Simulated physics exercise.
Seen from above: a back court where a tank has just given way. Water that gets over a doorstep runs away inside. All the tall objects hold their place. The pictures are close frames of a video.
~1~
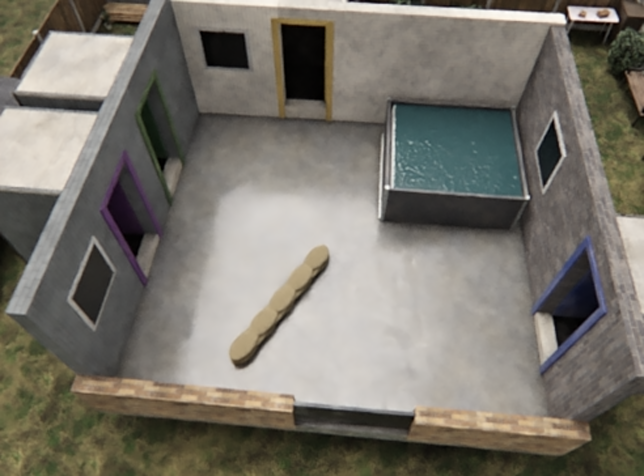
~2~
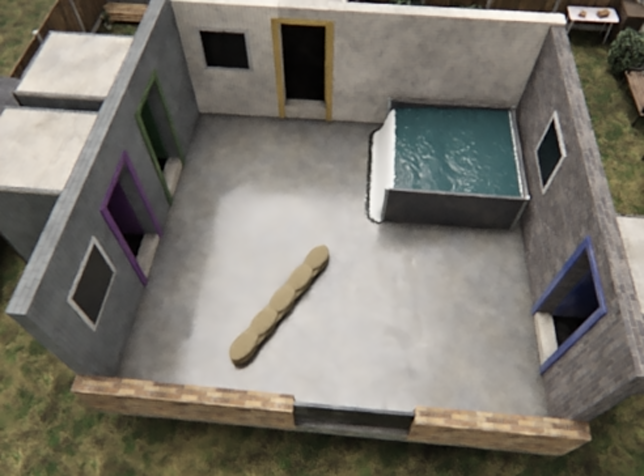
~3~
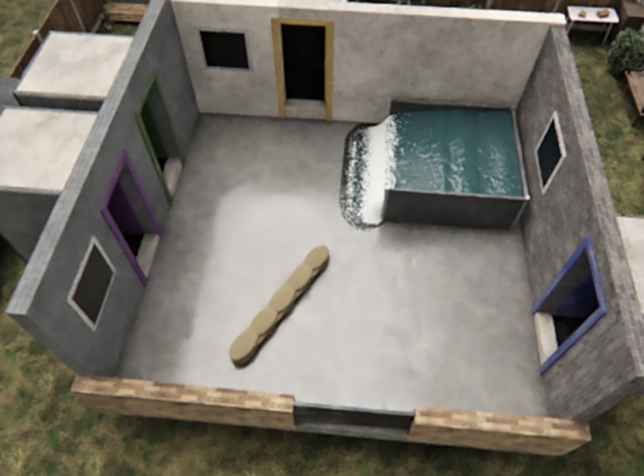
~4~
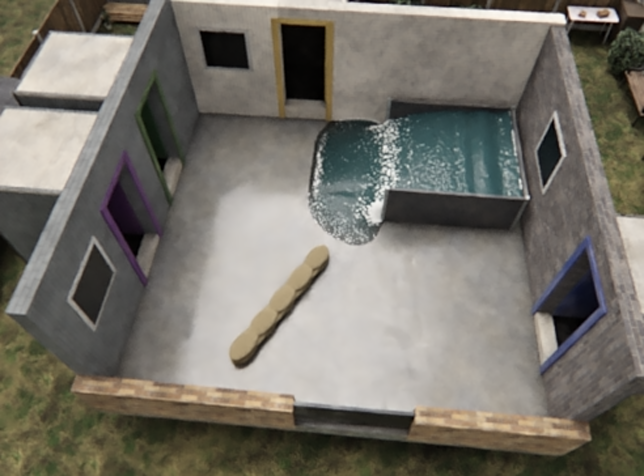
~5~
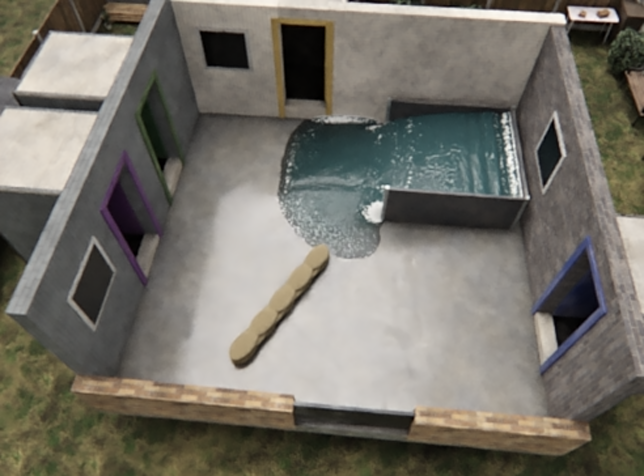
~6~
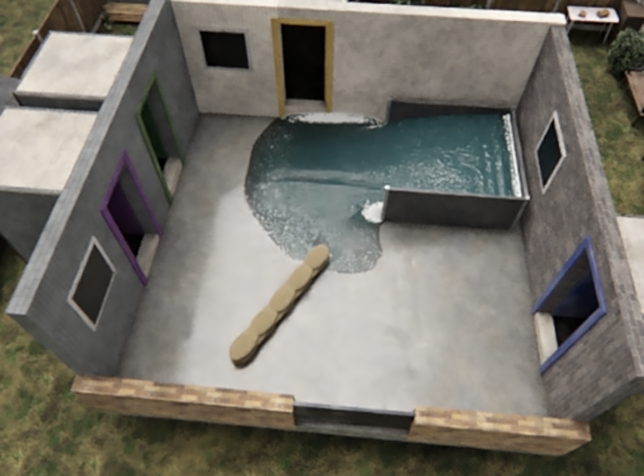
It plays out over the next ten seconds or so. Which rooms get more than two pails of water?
The purple door takes more than that; the blue door stays under that; the yellow door stays under that; the green door takes more than that.
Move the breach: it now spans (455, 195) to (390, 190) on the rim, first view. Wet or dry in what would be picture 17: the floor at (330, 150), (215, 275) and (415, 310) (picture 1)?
In turn: Dry, no water, awash.
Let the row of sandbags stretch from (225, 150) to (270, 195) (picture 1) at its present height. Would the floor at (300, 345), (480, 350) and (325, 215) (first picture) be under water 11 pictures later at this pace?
As listed: Not flooded, dry, wet.
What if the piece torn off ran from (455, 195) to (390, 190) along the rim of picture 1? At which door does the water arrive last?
It is the yellow-painted one.
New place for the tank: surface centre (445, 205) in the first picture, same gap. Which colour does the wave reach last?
The blue one.
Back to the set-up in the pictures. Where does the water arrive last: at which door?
It is the door marked blue.
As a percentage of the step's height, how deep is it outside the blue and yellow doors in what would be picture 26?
Roughly 0 per cent, then 40 per cent.
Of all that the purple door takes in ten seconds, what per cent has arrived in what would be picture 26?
Near 45 in a hundred.
A moment on, water covers 45 % of the floor; the purple door not reached, the blue door not reached, the yellow door wet at the sill, nothing in, the green door under two buckets in.
Next, water covers 50 % of the floor; the purple door under two buckets in, the blue door not reached, the yellow door wet at the sill, nothing in, the green door over two buckets in.
Then, water covers 55 % of the floor; the purple door over two buckets in, the blue door not reached, the yellow door wet at the sill, nothing in, the green door far over two buckets in.
Later, water covers 90 % of the floor; the purple door over two buckets in, the blue door wet at the sill, nothing in, the yellow door wet at the sill, nothing in, the green door far over two buckets in.
In the end, water covers 95 % of the floor; the purple door far over two buckets in, the blue door wet at the sill, nothing in, the yellow door wet at the sill, nothing in, the green door far over two buckets in.
